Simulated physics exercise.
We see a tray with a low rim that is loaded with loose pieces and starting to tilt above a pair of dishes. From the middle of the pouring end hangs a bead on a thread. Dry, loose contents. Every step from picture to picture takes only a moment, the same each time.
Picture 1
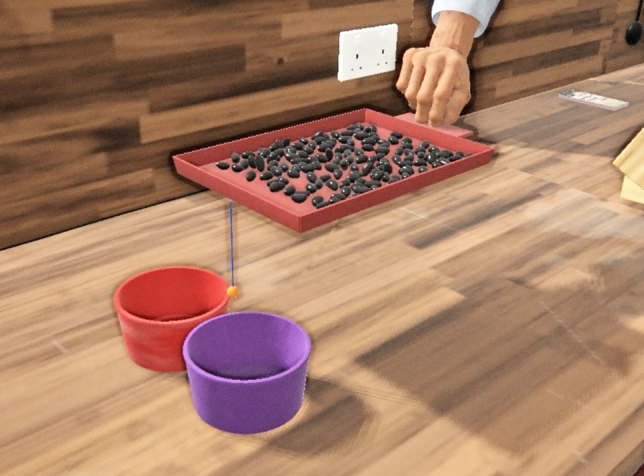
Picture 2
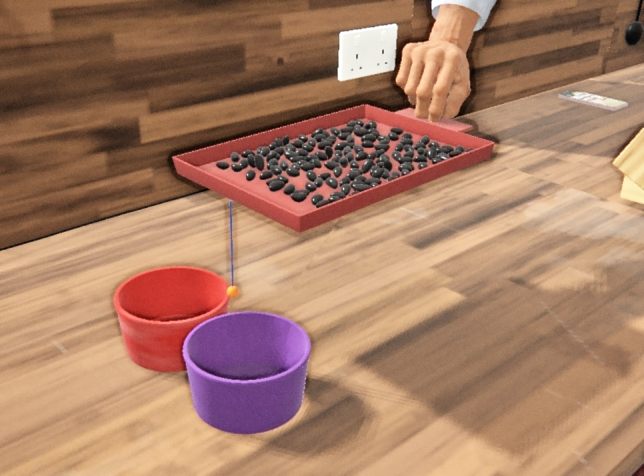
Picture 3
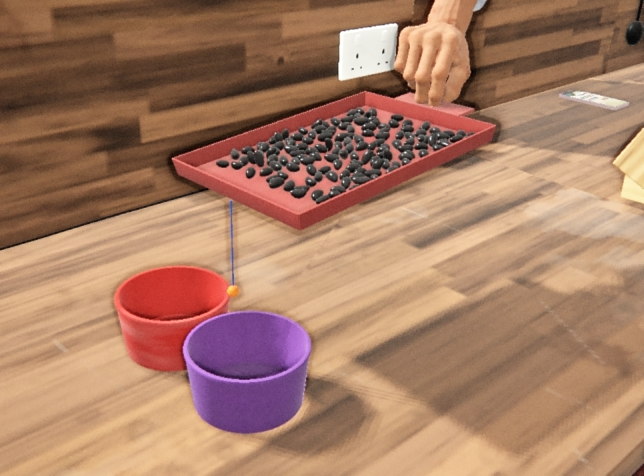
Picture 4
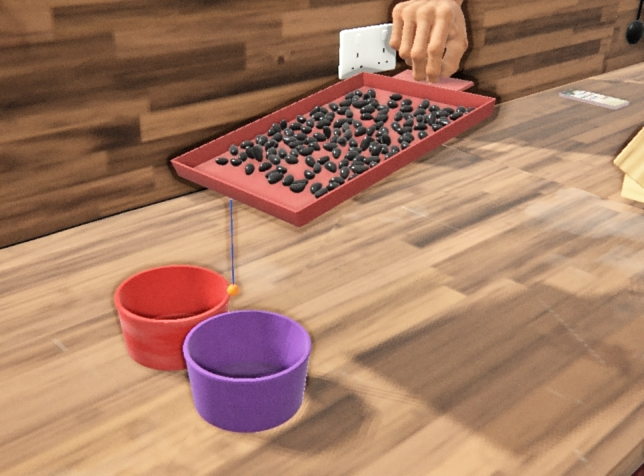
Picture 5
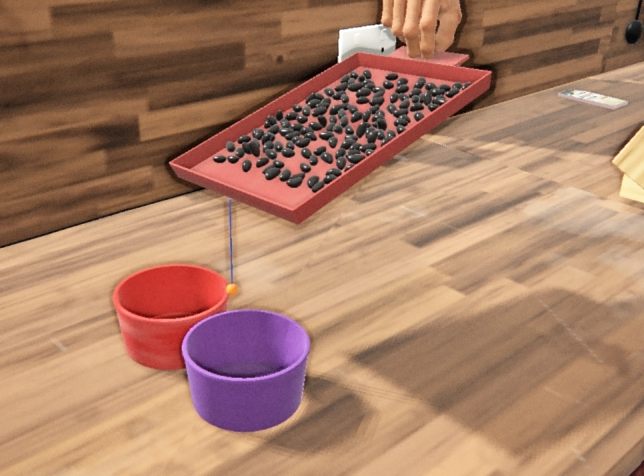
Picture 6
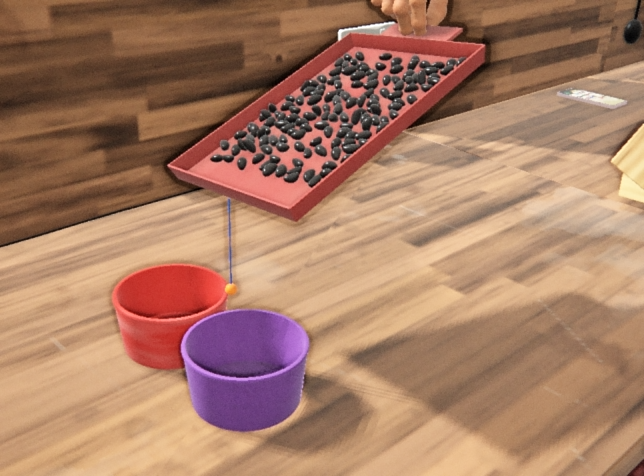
Red tray of black beans tilting as a hand raises its far end, above red and purple dishes on a wooden surface.
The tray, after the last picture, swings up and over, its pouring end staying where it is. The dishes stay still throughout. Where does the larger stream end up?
It pours more generously into the left dish, it seems.
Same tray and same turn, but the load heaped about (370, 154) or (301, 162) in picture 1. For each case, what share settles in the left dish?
Close to 60 in a hundred, then close to 70 in a hundred.
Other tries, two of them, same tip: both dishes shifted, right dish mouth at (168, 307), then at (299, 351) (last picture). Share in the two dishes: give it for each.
About 70 in a hundred, then about 30 in a hundred.
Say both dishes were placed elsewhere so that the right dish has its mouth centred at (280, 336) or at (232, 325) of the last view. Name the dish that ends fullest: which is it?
In turn: Left; the left dish.
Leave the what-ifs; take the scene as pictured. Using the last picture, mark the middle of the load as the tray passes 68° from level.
Roughly at (216, 155).
Soon, tray tipped steeply; nearly all on the tray; a small part in the air.
A while on, tray tipped past a quarter turn; about a quarter on the tray; a small part in the right dish; about half in the left dish; a small part outside both; about a quarter in the air.
Towards the end, tray tipped past a quarter turn; a small part in the right dish; about two thirds in the left dish; about a quarter outside both.
Finally, tray tipped past a quarter turn; a small part in the right dish; about two thirds in the left dish; about a quarter outside both.
